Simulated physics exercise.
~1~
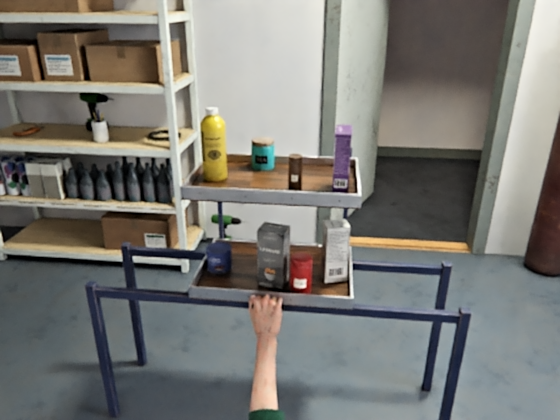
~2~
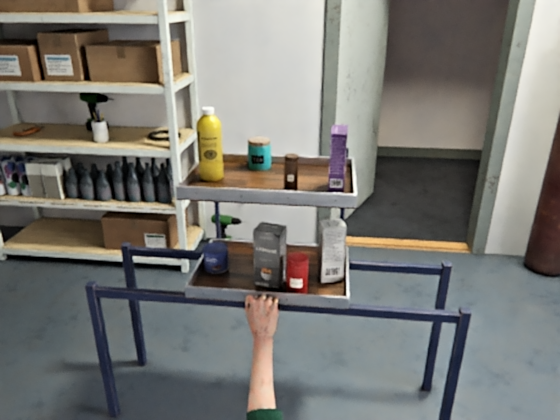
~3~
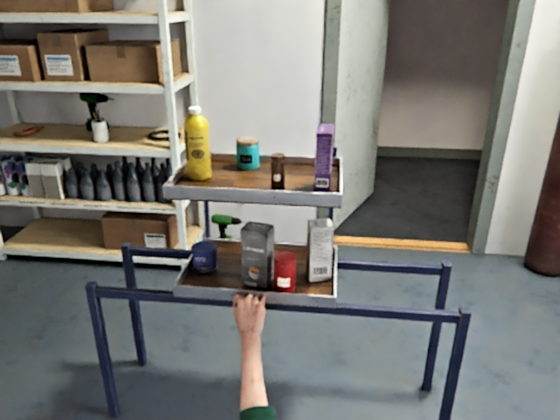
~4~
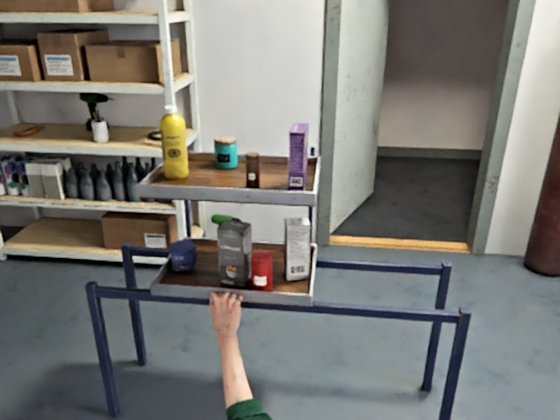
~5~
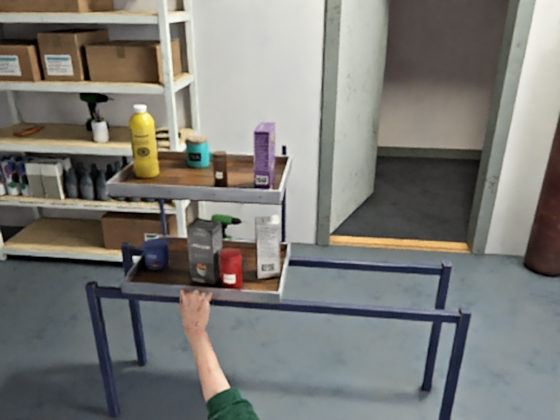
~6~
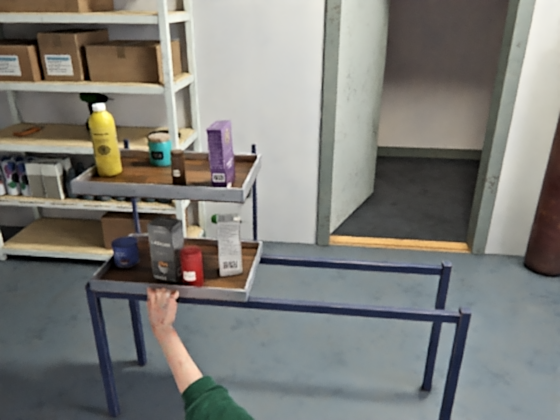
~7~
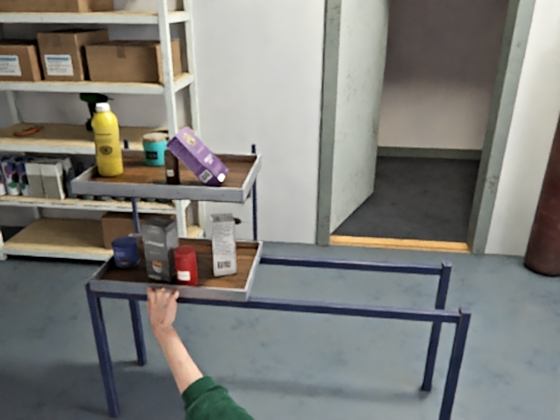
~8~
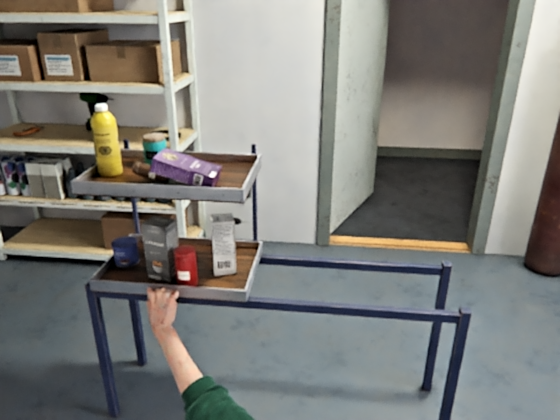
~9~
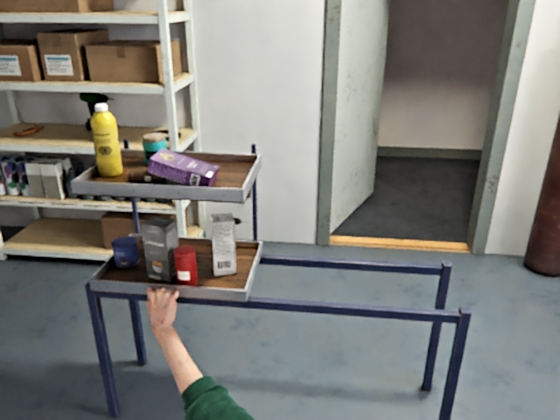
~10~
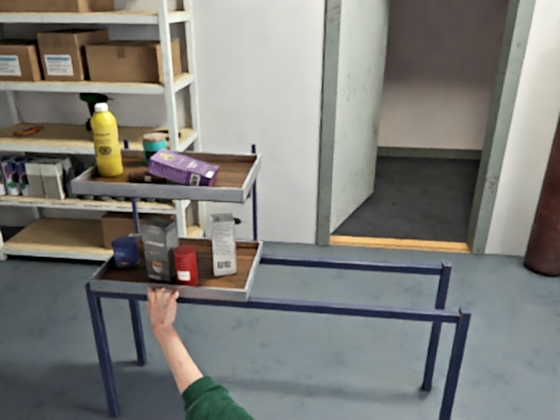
A two-level tray stands on a blue rail frame in a storeroom, seen from the front and slightly above, with loaded shelves to the left and an open doorway behind. A yellow bottle, a turquoise jar, a small brown container and a purple packet stand on the upper level, above a blue tin, a grey carton, a red jar and a pale carton. A green-sleeved arm pushes the tray leftward, faster and faster, until it halts at the left end. The purple packet tips left, and the brown container topples too. Both end lying down while the others remain upright.
